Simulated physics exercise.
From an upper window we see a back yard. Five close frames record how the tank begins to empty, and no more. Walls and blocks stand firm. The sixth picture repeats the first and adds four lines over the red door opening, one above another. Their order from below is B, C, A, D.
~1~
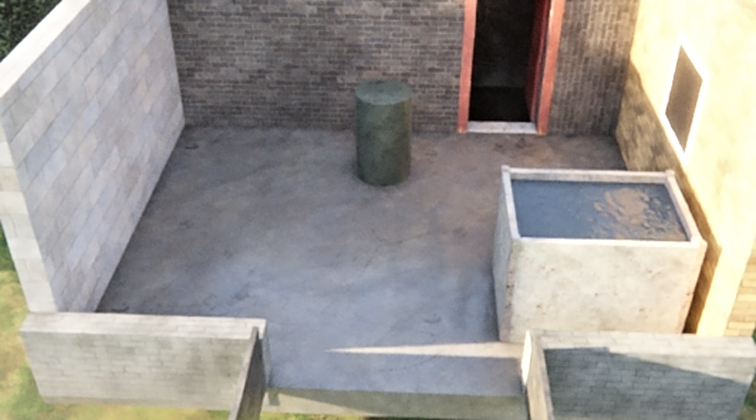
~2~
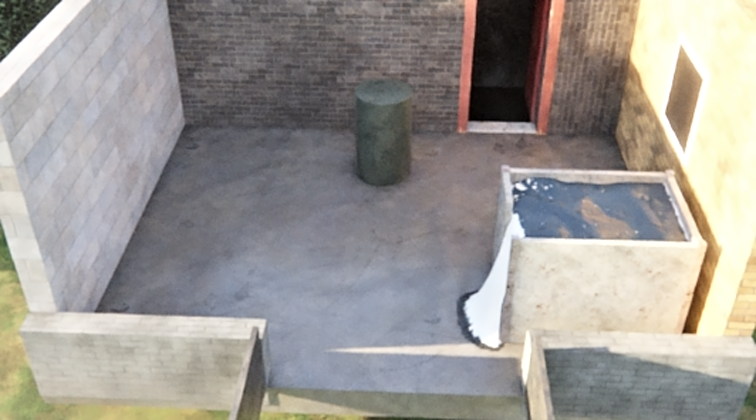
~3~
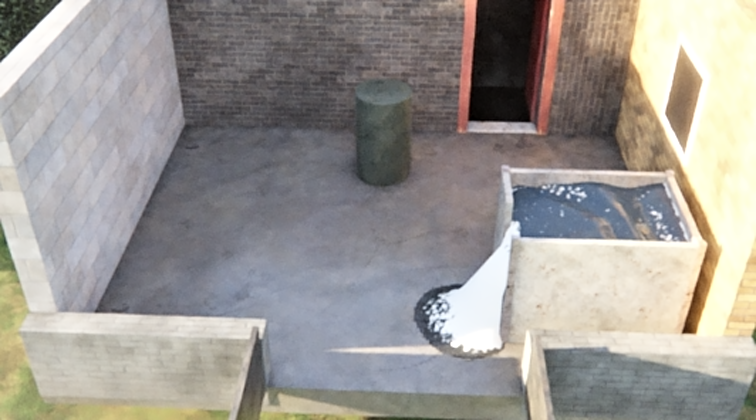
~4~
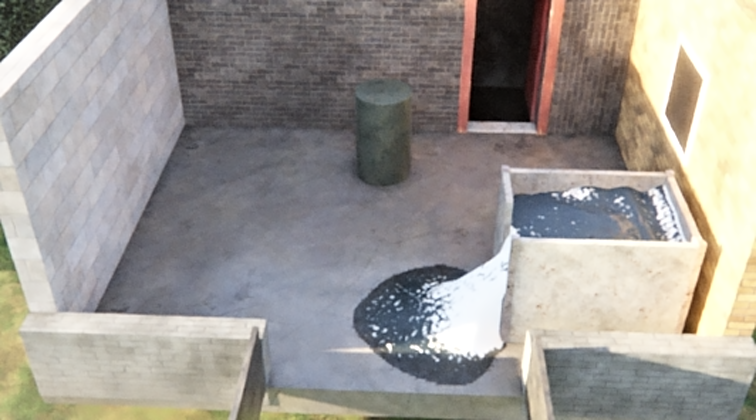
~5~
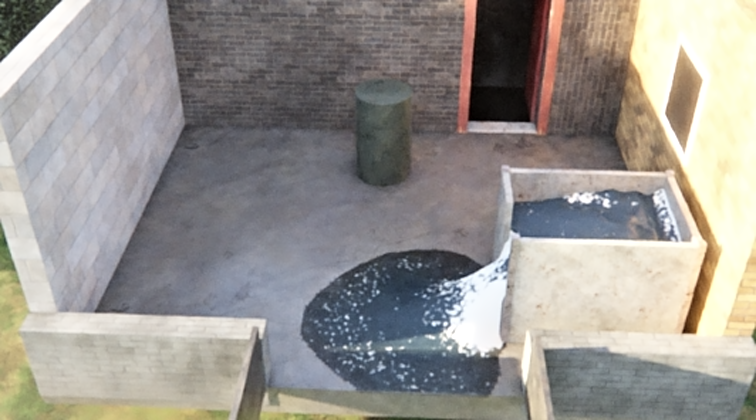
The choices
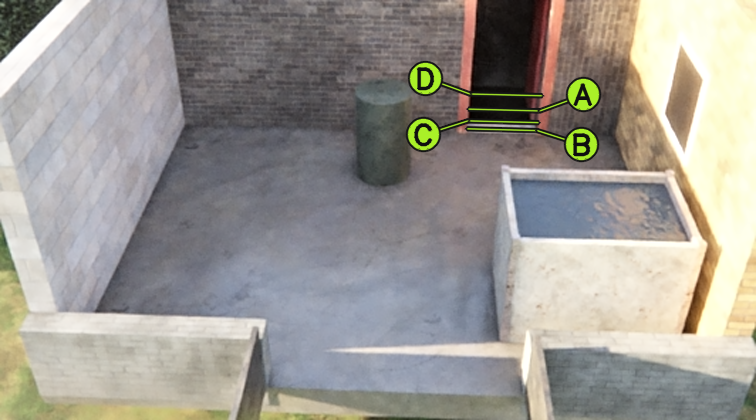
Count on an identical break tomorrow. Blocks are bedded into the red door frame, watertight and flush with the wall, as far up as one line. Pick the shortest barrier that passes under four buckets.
Choose B.
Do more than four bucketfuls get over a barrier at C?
No.
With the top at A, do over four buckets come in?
No, that is safe.
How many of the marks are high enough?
All of the four.
On the marked copy, A at (504, 110); B at (502, 129); C at (503, 121); D at (505, 94); from the bottom up B, C, A, D.
With A, nothing gets over.
With B, nothing gets over.
With C, nothing gets over.
With D, nothing gets over.
